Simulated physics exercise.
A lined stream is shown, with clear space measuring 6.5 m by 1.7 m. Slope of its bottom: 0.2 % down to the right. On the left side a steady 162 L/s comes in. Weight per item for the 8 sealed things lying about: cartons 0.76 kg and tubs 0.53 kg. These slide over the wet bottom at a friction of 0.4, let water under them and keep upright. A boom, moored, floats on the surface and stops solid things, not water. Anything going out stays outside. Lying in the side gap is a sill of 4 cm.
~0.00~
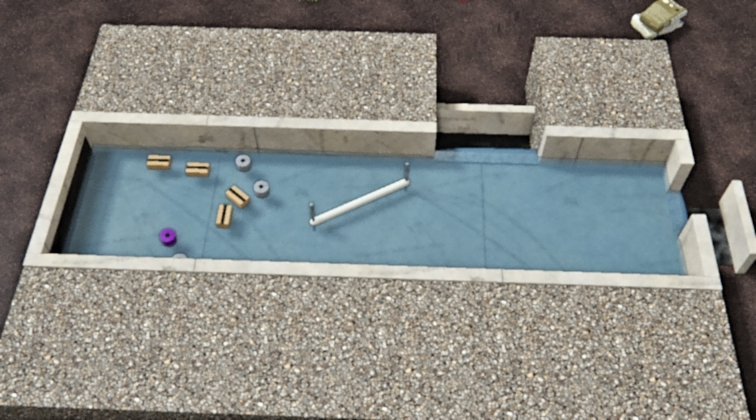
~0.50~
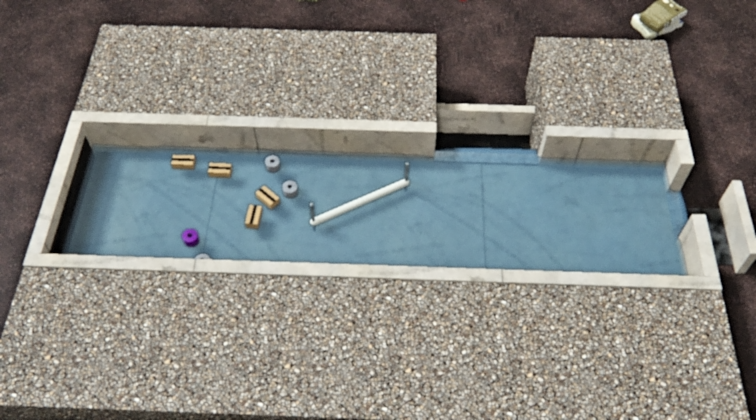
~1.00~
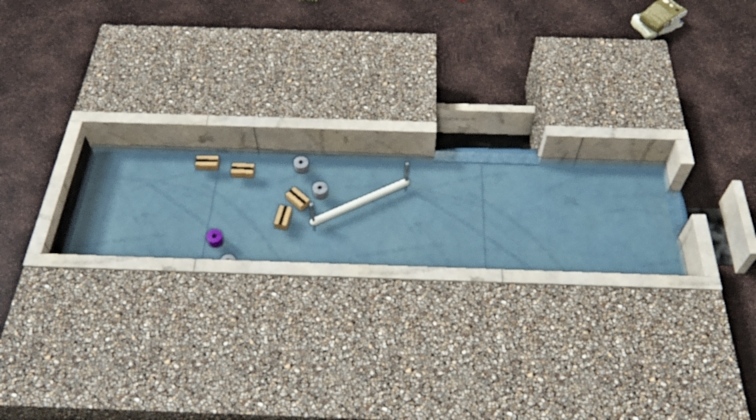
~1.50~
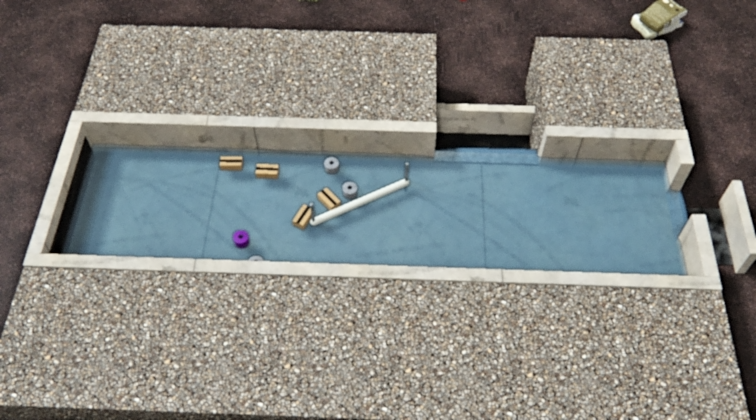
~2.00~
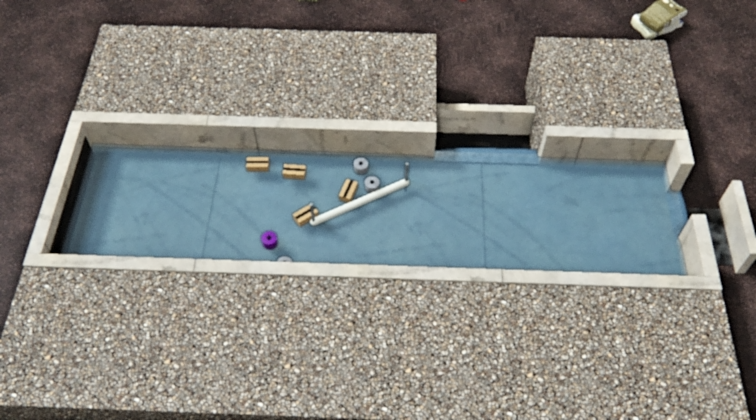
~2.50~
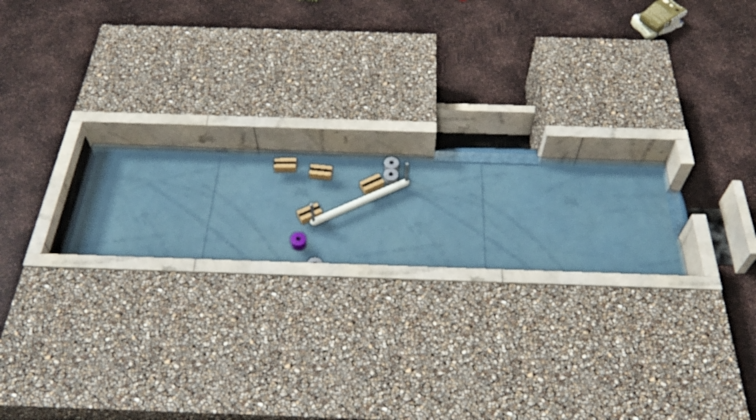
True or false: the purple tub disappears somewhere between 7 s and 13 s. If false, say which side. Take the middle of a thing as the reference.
True.
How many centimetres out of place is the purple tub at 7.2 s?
Roughly 400 cm by then.
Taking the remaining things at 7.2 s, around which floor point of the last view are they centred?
I'd put it around (502, 229).
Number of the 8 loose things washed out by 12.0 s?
The answer is 8 at that time.
After 3.5 s the purple tub is near (357, 240), 2.0 m from its start, afloat; 0 of 8 are out; 8 afloat.
After 7.2 s the purple tub is near (545, 224), 4.0 m from its start, afloat; 5 of 8 are out; 3 afloat.
After 12.0 s the purple tub has gone out (at 11.3 s); 8 of 8 are out; 0 afloat.
After 16.0 s the purple tub has gone out (at 11.3 s); 8 of 8 are out; 0 afloat.
